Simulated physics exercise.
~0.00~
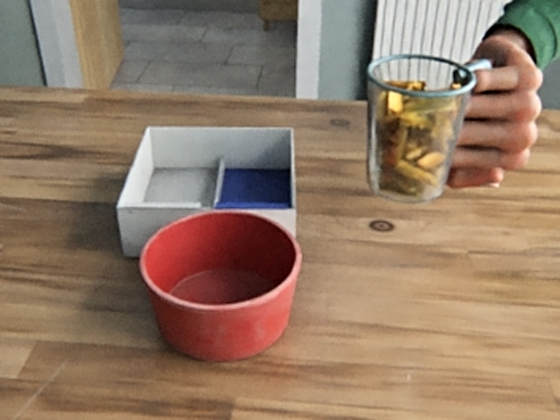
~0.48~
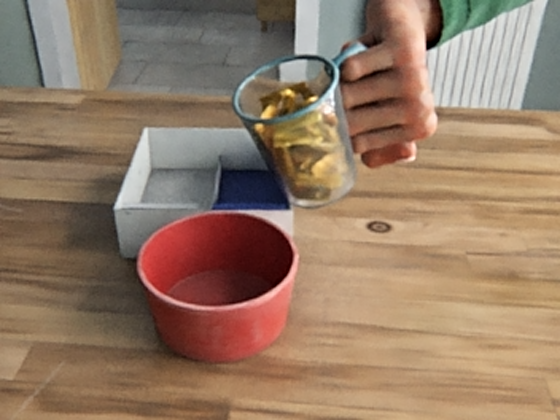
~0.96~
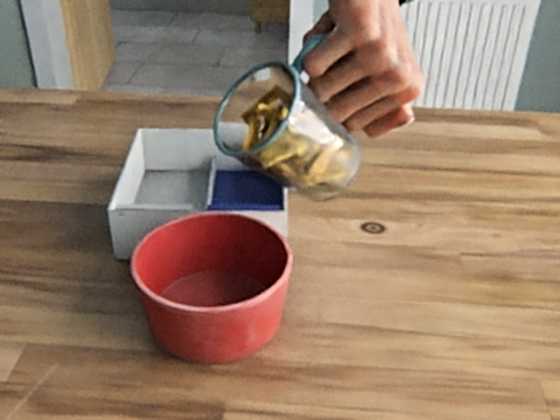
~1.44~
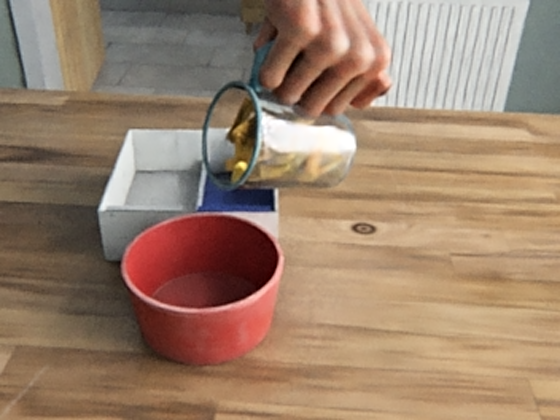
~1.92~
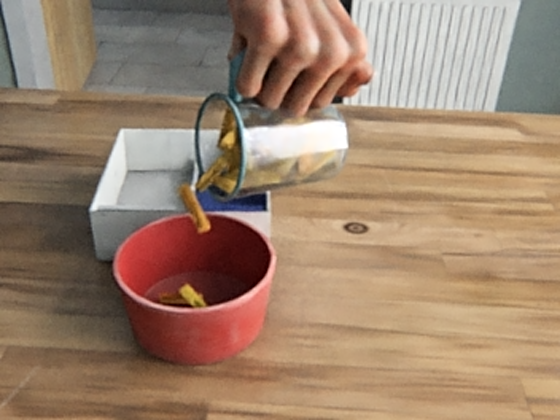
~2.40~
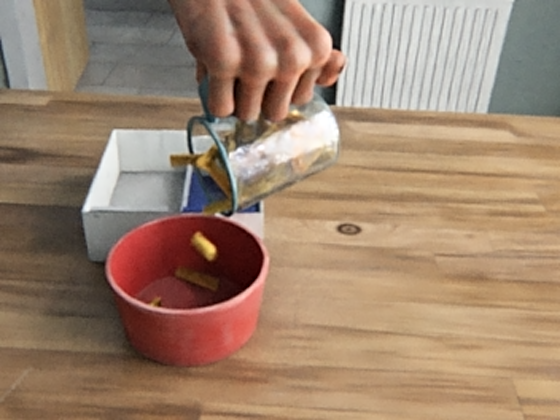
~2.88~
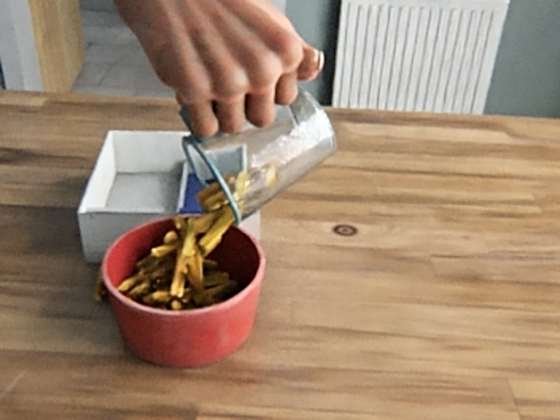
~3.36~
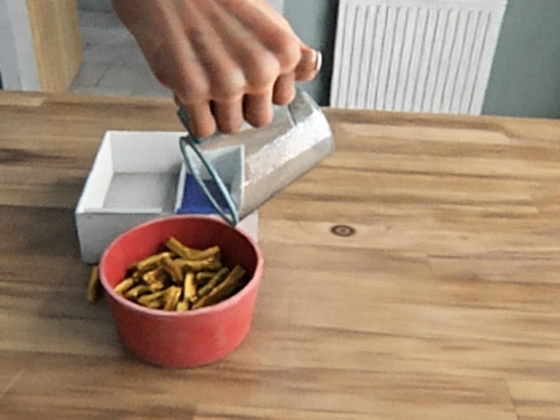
On a wooden table, a hand carries a clear cup of dry pasta left toward a red dish standing before a tin with white and blue sections, tilts it steadily, and pours the pieces until the cup is empty and the pasta rests in the dish.
